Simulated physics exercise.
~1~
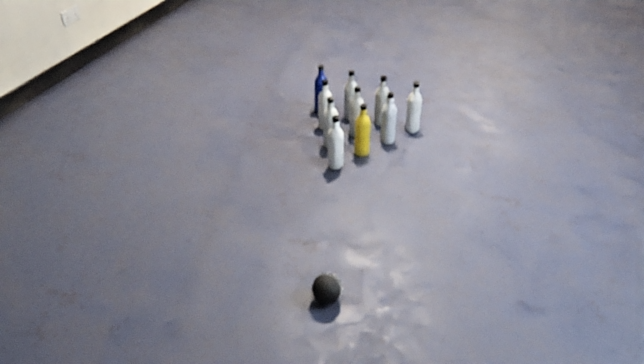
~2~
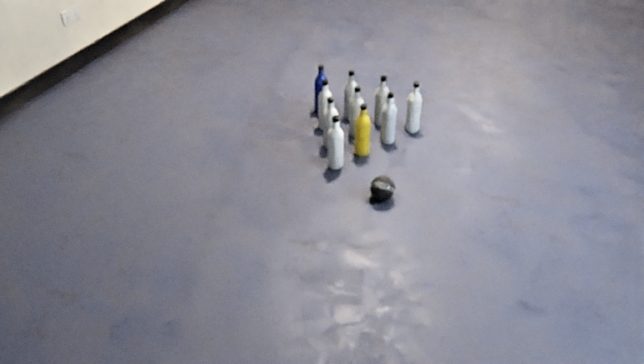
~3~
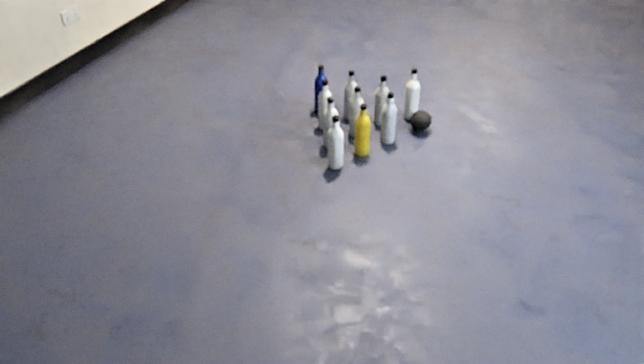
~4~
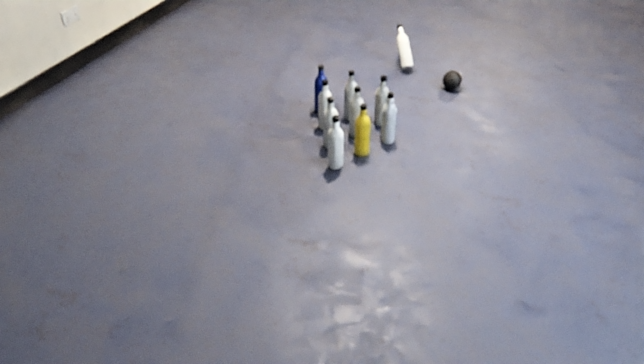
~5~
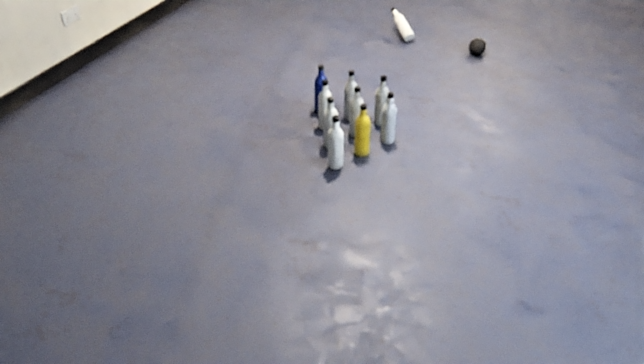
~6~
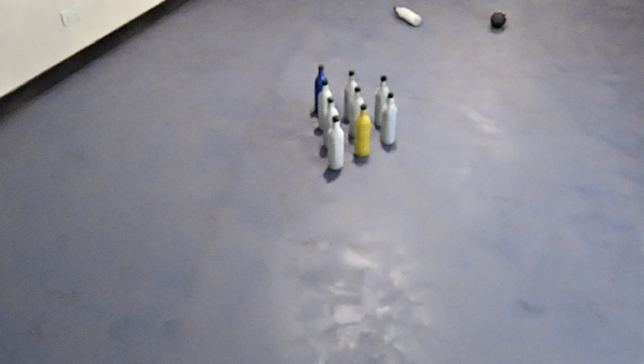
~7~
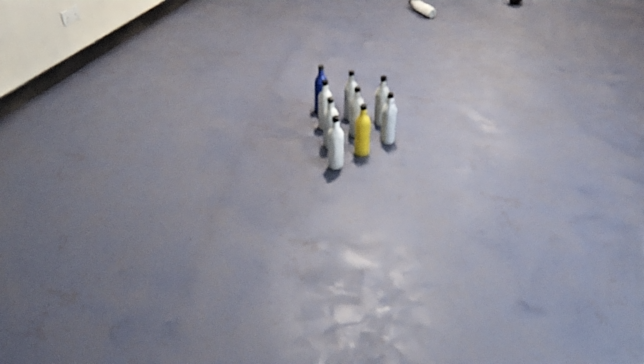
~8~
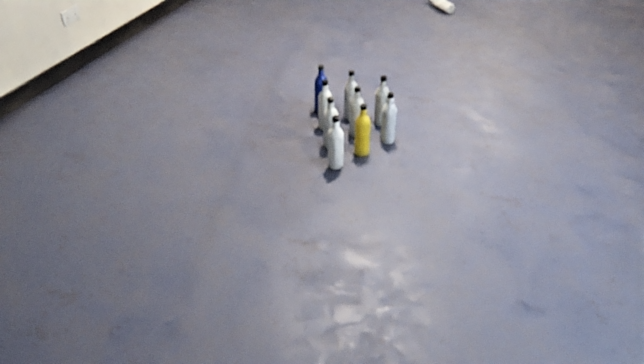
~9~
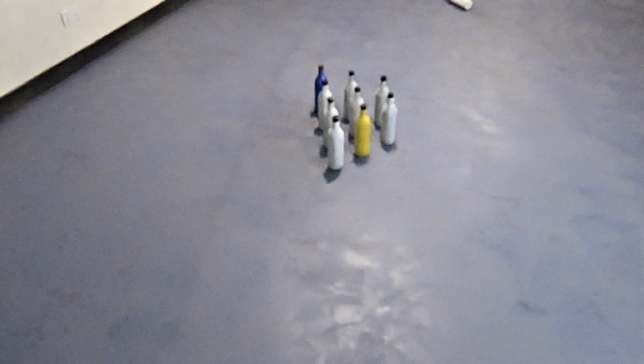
Capped bottles standing in a wedge as a dark ball rolls past, knocking over one white bottle, both leaving the others upright.
